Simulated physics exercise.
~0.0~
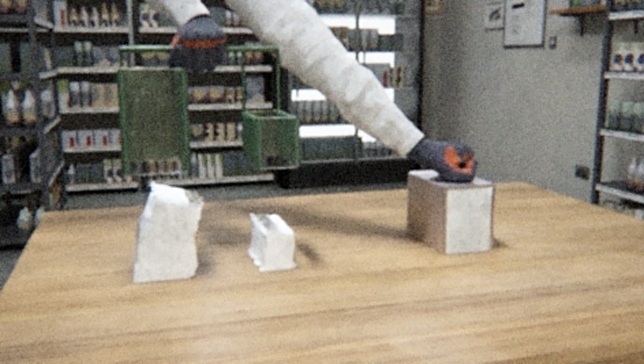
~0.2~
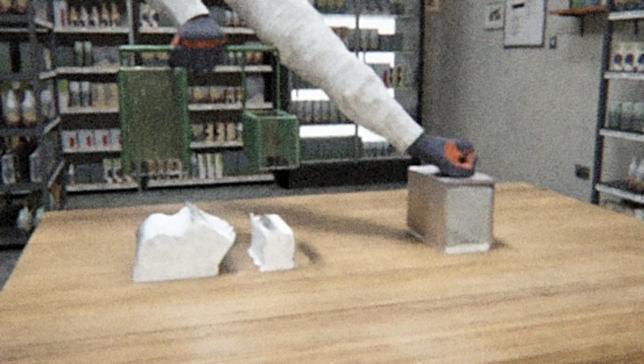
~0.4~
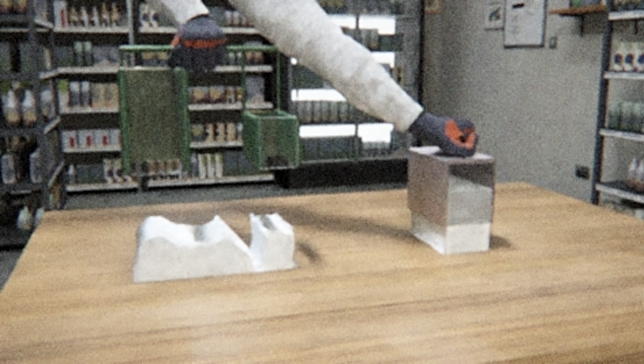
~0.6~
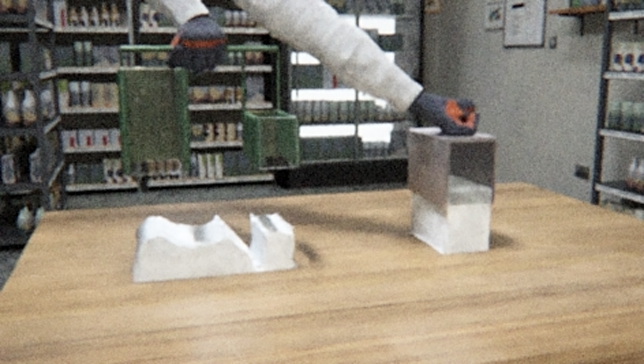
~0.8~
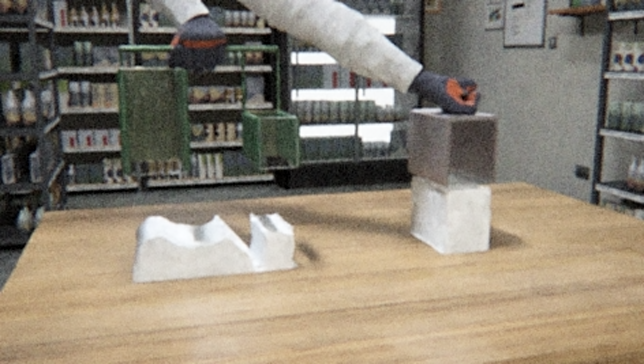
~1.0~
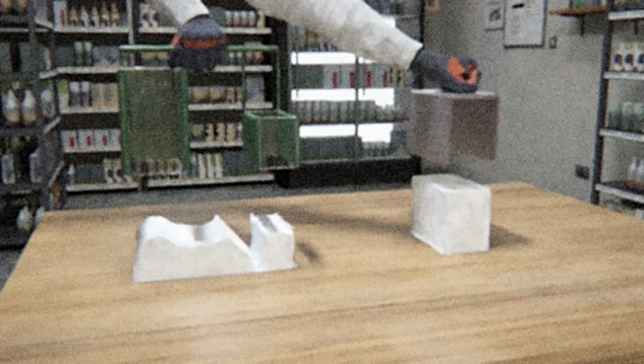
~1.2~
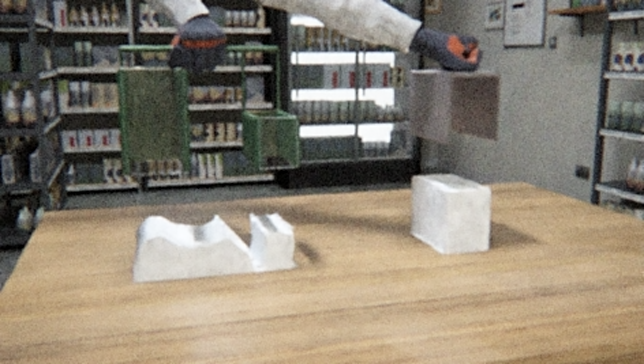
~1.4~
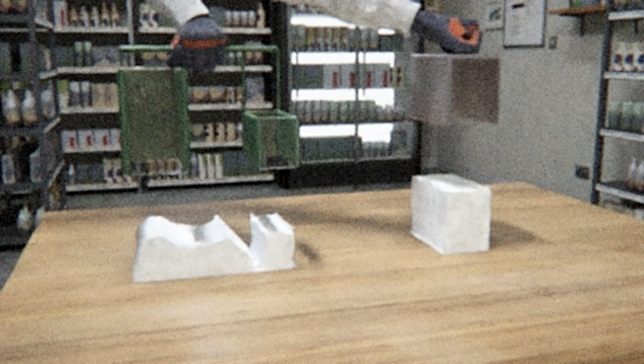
To begin with, a gloved hand rests on an upside-down tin at the right of a wooden table, while another holds a joined pair of green moulds above two white blocks at the left. The taller white block slumps and spreads rightward until it meets the smaller one, leaving a low, uneven mass. Meanwhile, the right hand draws the tin straight up, gradually exposing a pale block beneath. The tin clears its top and keeps rising. Finally, the tin hangs well above the block, which stands upright and nearly whole, while the slumped mass lies still.
